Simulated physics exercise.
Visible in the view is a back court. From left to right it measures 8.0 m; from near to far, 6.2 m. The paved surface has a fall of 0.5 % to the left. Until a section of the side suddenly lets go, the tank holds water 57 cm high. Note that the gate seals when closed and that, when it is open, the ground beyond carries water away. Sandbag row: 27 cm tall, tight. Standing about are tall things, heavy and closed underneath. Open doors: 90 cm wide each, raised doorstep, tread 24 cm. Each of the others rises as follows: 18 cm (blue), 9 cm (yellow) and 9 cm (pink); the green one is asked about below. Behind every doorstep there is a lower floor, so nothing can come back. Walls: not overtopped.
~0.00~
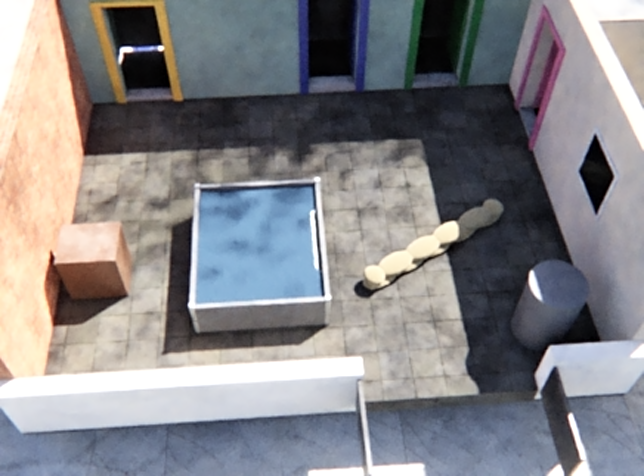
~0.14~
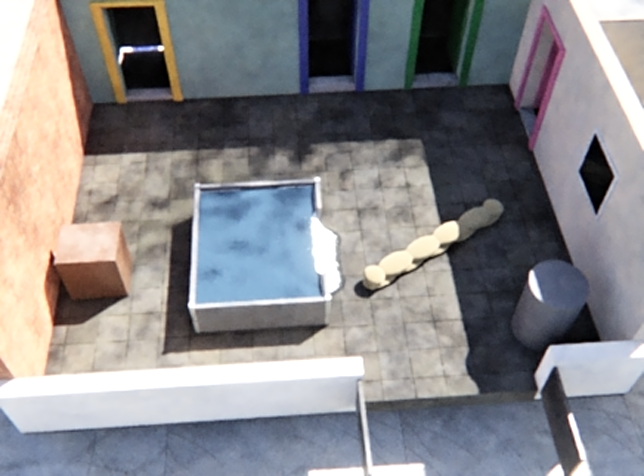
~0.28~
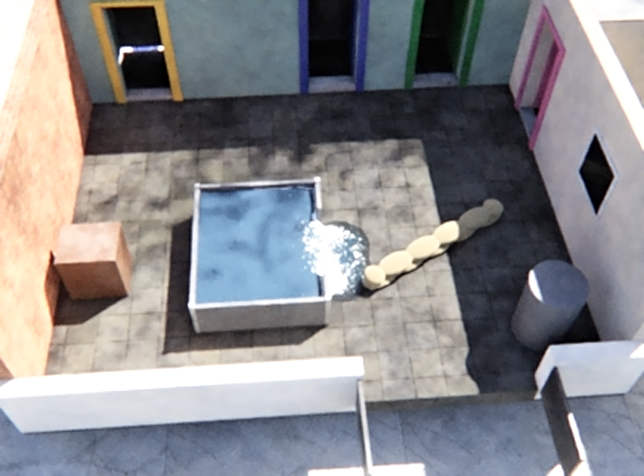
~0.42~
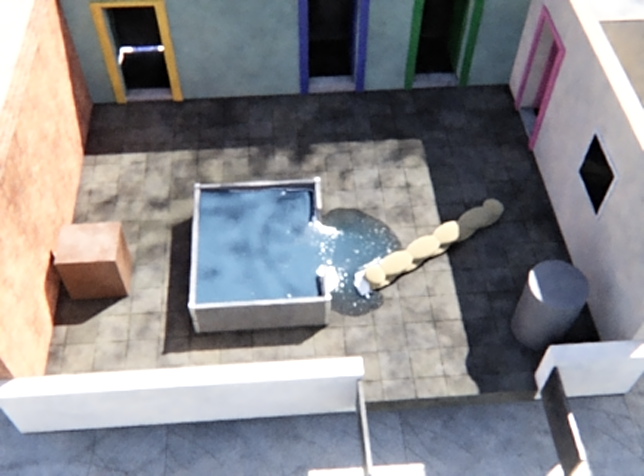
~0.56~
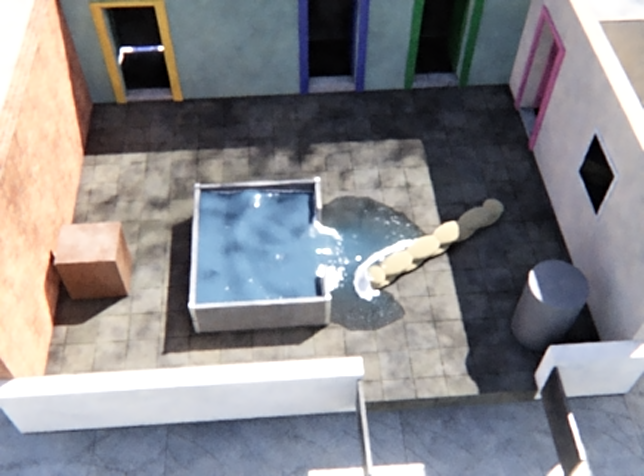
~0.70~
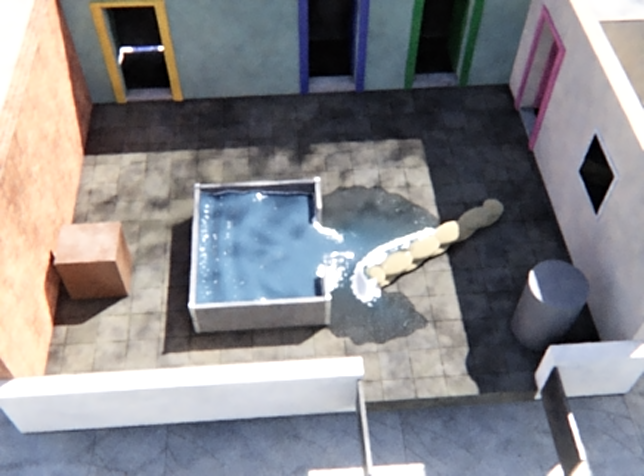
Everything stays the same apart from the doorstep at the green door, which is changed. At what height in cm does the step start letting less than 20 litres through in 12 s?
At about 13 cm.
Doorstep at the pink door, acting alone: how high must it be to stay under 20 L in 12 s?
Pink - roughly 14.0 cm.
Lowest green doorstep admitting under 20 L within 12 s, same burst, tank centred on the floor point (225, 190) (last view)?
At least roughly 9.5 cm high.
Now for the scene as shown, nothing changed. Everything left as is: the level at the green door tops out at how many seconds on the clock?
I'd guess close to 3.6 seconds.
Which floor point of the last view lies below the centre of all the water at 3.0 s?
The balance point sits at roughly (345, 226).
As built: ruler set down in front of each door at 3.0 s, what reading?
Centimetres: Blue = 0, green = 13, yellow = 0, pink = 15.
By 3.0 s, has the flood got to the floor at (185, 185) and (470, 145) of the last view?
Taking them in turn, they come out spared and submerged.
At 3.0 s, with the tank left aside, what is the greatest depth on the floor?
It gets to close to 34 centimetres there.
After 1.4 s water covers 15 % of the floor, deepest (36 cm) near (364, 269); it has not reached the green door.
After 3.0 s water covers 35 % of the floor, deepest (34 cm) near (507, 86); 13 cm at the green door, 0 litres in over its 14 cm doorstep.
After 12.0 s water covers 85 % of the floor, deepest (9 cm) near (69, 241); 5 cm at the green door, 16 litres in over its 14 cm doorstep.
At the green door as built, the water arrived by 2.5 s and peaked near 20 cm at 3.6 s.
Run again over the same 12 s with other heights there, 27 litres in over 12 cm, 8 litres over 16 cm. The limit of 20 litres is kept from about 13 cm up.
